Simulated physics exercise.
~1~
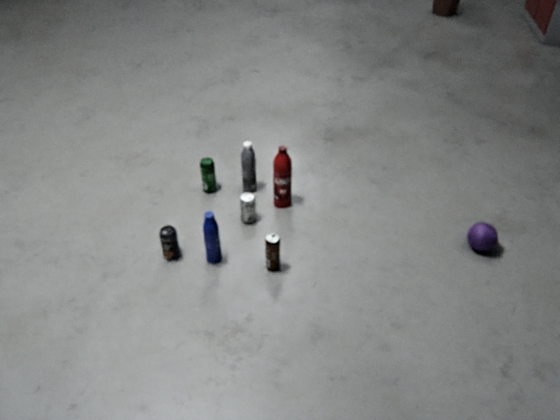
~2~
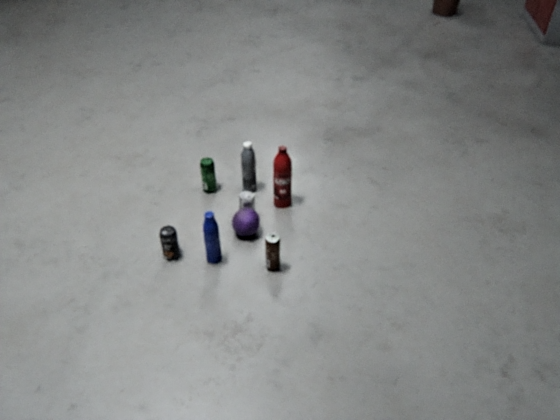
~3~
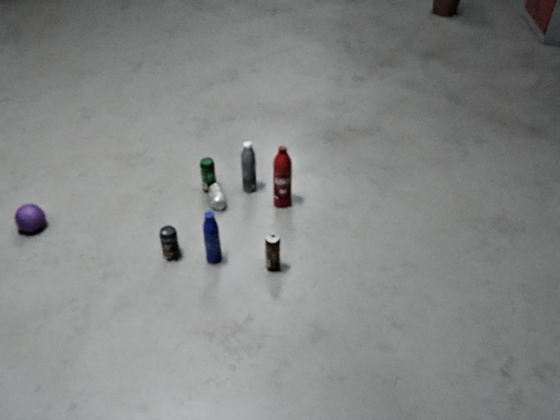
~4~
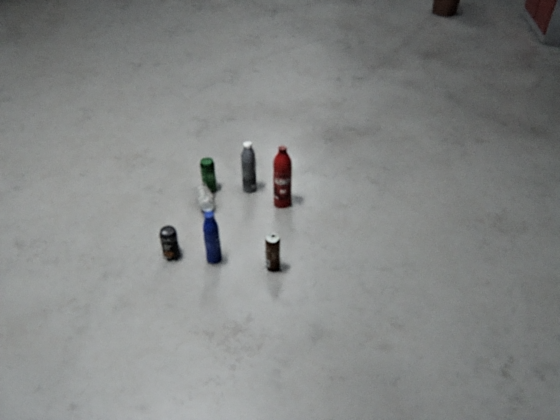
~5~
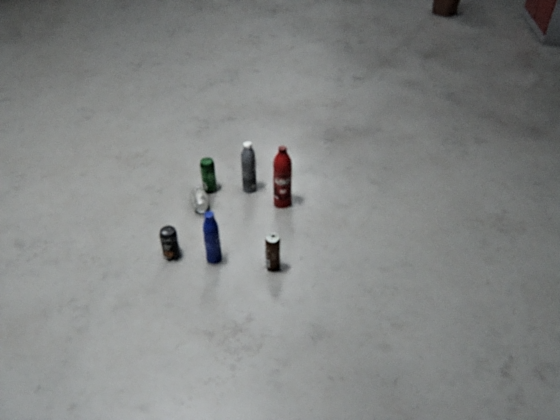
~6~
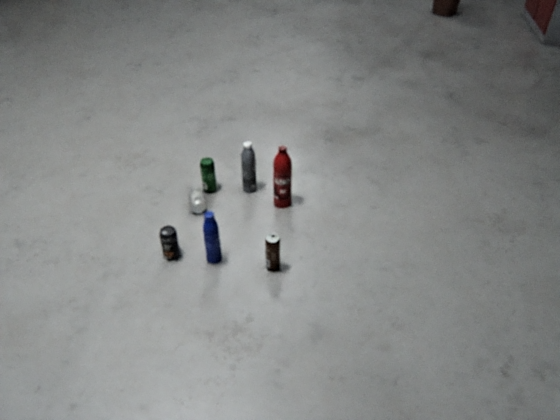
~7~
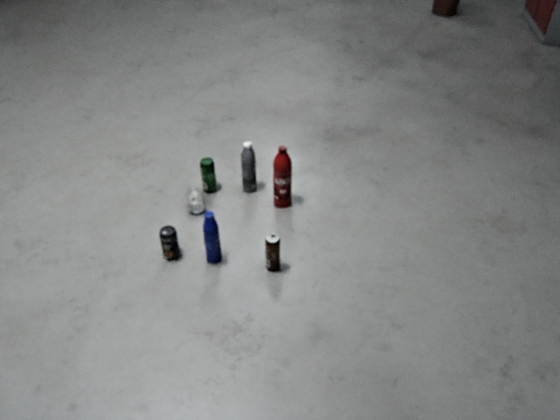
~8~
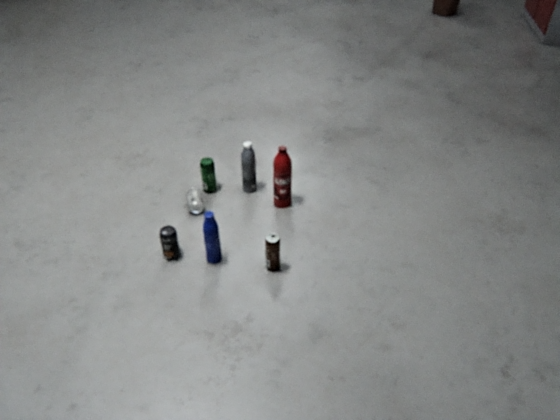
A purple ball rolls left, knocks over the white can, and leaves six others standing.
